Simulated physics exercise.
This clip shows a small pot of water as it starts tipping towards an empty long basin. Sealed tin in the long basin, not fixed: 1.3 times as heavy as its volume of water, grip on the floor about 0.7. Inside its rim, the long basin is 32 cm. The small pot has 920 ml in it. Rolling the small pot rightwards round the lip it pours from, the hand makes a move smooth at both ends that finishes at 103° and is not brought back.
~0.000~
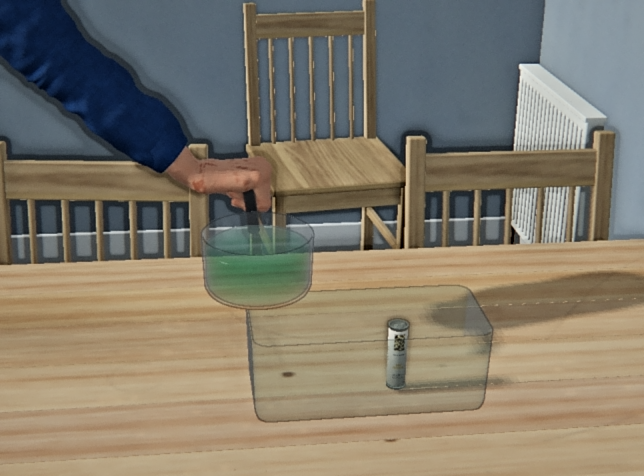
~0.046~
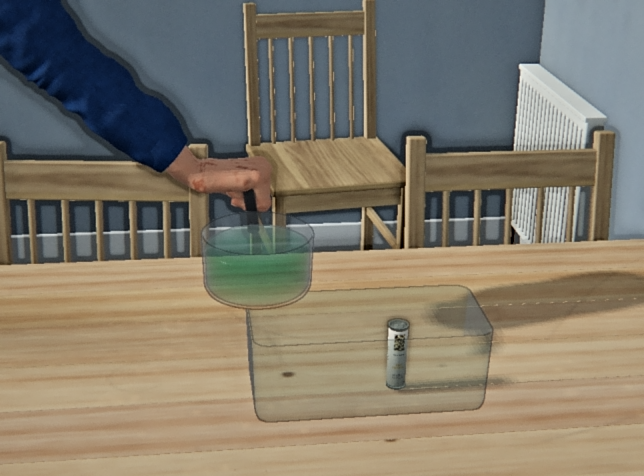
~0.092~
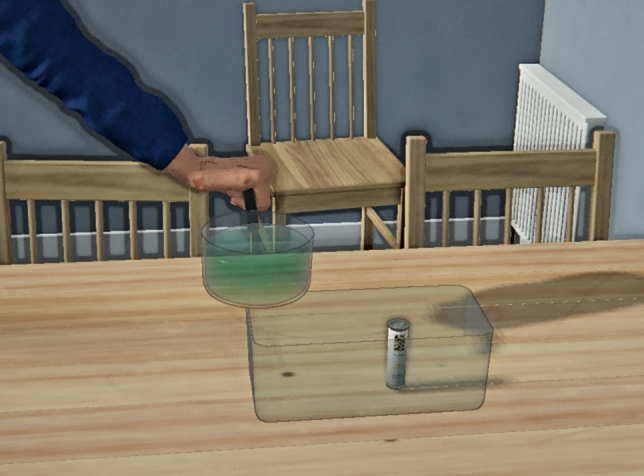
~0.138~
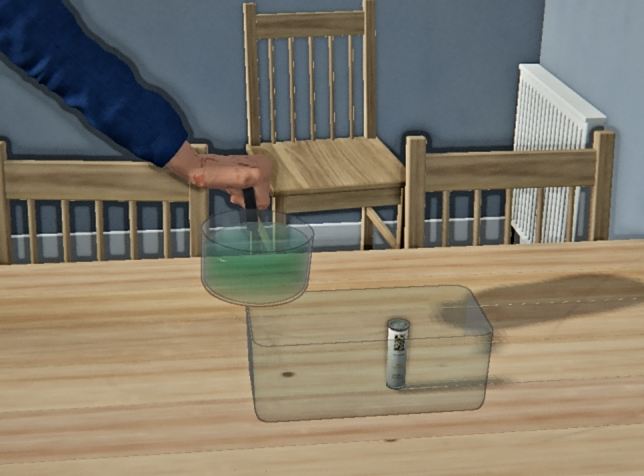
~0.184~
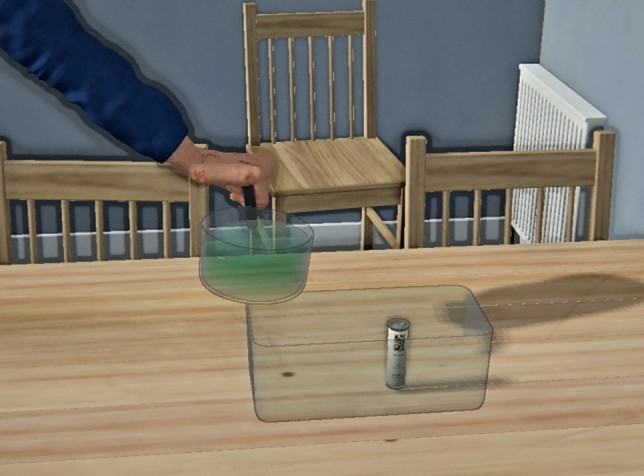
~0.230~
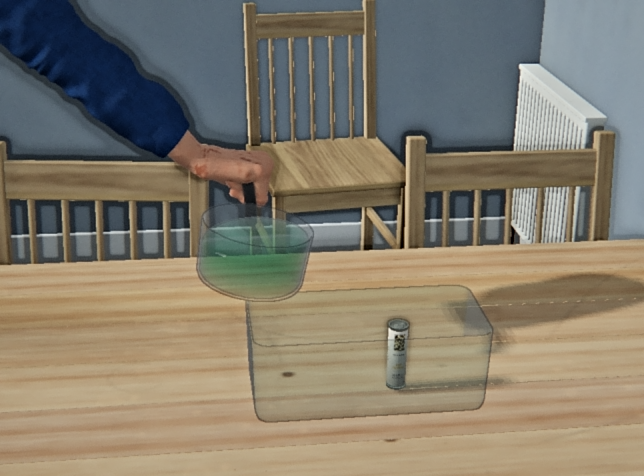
A hand holds a clear pot of green water above an empty basin, tilting it slightly rightwards.
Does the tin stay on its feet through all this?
No, I reckon it can't hold on.
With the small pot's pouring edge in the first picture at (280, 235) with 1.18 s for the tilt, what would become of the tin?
It does not tip.
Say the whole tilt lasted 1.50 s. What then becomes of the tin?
The tin tumbles.
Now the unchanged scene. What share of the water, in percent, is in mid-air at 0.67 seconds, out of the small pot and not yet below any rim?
Some 26 per cent, I reckon.
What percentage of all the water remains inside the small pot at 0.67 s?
Around 68 in a hundred.
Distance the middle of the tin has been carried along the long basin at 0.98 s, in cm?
Roughly 0 cm.
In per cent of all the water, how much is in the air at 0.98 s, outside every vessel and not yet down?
In-air share: About 20 %.
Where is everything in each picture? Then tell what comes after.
It leans 0°; its right rim is at (313, 232); the water meets the walls at (204, 246) and (310, 241); the long basin's rim runs from (249, 321) to (481, 310); the tin's top is at (398, 327), in the first frame.
It leans 0°; its right rim is at (313, 232); the water meets the walls at (204, 245) and (310, 240), in the second frame.
It leans 2°; its right rim is at (313, 232); the water meets the walls at (204, 245) and (310, 239), in the third frame.
It leans 3°; its right rim is at (313, 232); the water meets the walls at (203, 243) and (309, 237), in the fourth frame.
It leans 6°; its right rim is at (312, 232); the water meets the walls at (202, 241) and (310, 236), in the fifth frame.
It leans 9°; its right rim is at (312, 232); the water meets the walls at (201, 238) and (309, 233), in the sixth frame.
Then, 0.67 s in, the tilt is 62° and 69 per cent is still to pour; the tin stands where it began.
Then, 0.98 s in, the tilt is 96° and 14 per cent is still to pour; the tin stands where it began.
Then, 1.32 s in, the tilt is 103° and 1 per cent is still to pour; the tin leans 12°.
Then, 1.68 s in, the tilt is 103° and 0 per cent is still to pour; the tin leans 24°.
Finally, the tin lies on its side.
